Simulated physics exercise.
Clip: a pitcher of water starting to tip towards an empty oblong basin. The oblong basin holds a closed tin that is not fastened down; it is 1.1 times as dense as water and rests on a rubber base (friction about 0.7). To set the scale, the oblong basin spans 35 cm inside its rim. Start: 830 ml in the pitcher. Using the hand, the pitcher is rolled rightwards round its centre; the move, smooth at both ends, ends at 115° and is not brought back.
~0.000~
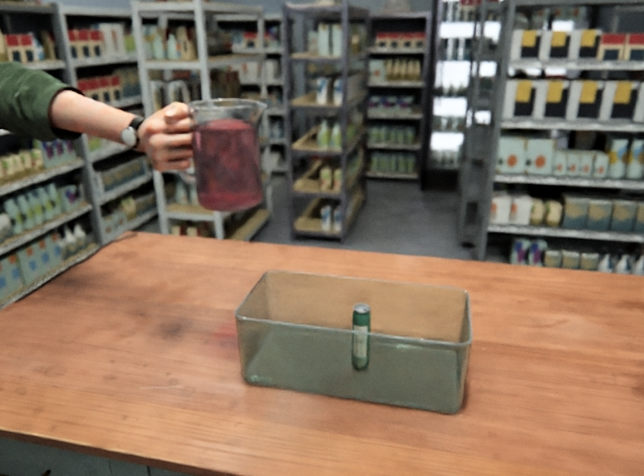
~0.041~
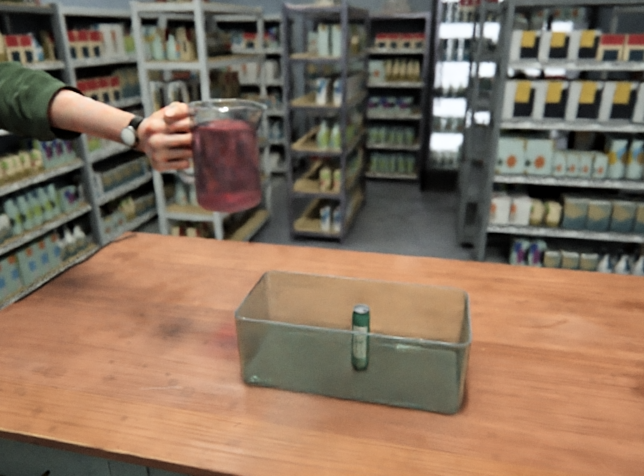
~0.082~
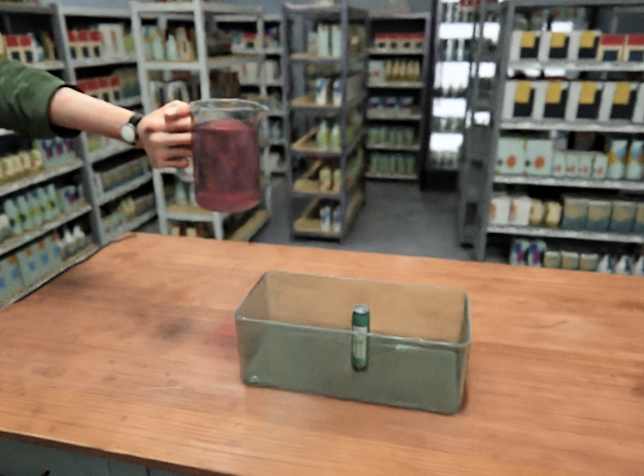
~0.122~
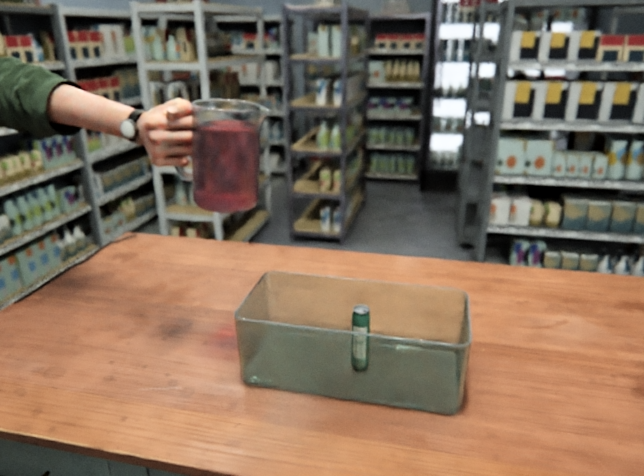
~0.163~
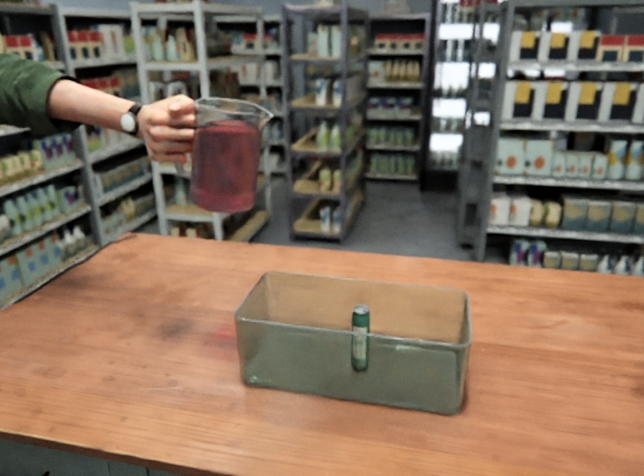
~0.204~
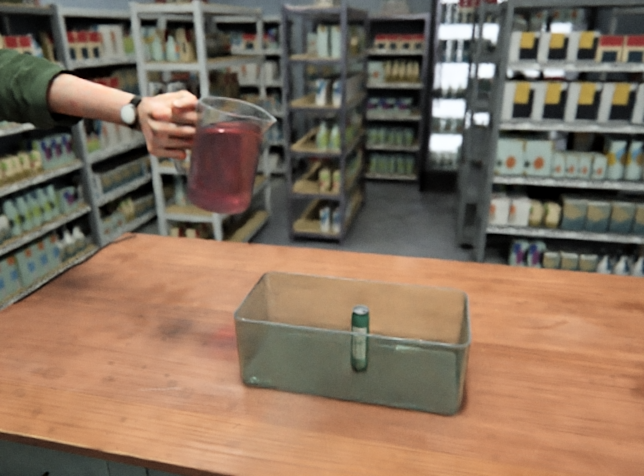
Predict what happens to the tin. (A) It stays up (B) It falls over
B, it falls over.
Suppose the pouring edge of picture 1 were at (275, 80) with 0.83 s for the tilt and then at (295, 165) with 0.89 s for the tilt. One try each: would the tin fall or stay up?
The tin overturns the first time and overturns the second time.
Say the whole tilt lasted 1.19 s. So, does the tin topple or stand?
The tin would overturn.
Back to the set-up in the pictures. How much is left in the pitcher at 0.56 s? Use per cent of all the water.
Roughly 84 %.
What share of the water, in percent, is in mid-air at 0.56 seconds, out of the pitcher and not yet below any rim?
16 %.
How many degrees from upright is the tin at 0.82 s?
I'd put it at close to 10 degrees off upright.
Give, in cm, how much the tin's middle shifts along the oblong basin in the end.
It finishes around 10.0 cm from where it began.
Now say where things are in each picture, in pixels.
It leans 0°; its right rim is at (266, 106); the water meets the walls at (198, 123) and (255, 125); the oblong basin's rim runs from (251, 292) to (470, 316); the tin's top is at (362, 311), in the first frame.
It leans 1°; its right rim is at (266, 107); the water meets the walls at (197, 123) and (256, 126), in the second frame.
It leans 2°; its right rim is at (267, 109); the water meets the walls at (198, 123) and (257, 127), in the third frame.
It leans 5°; its right rim is at (270, 112); the water meets the walls at (199, 124) and (258, 127), in the fourth frame.
It leans 9°; its right rim is at (272, 116); the water meets the walls at (201, 125) and (260, 128), in the fifth frame.
It leans 14°; its right rim is at (276, 121); the water meets the walls at (201, 132) and (263, 129), in the sixth frame.
Then, 0.56 s in, the tilt is 80° and 85 per cent is still to pour; the tin stands where it began.
Then, 0.82 s in, the tilt is 113° and 29 per cent is still to pour; the tin leans 10°.
Then, 1.09 s in, the tilt is 115° and 1 per cent is still to pour; the tin lies on its side.
Then, 1.39 s in, the tilt is 115° and 0 per cent is still to pour; the tin lies on its side.
Finally, the tin lies on its side.
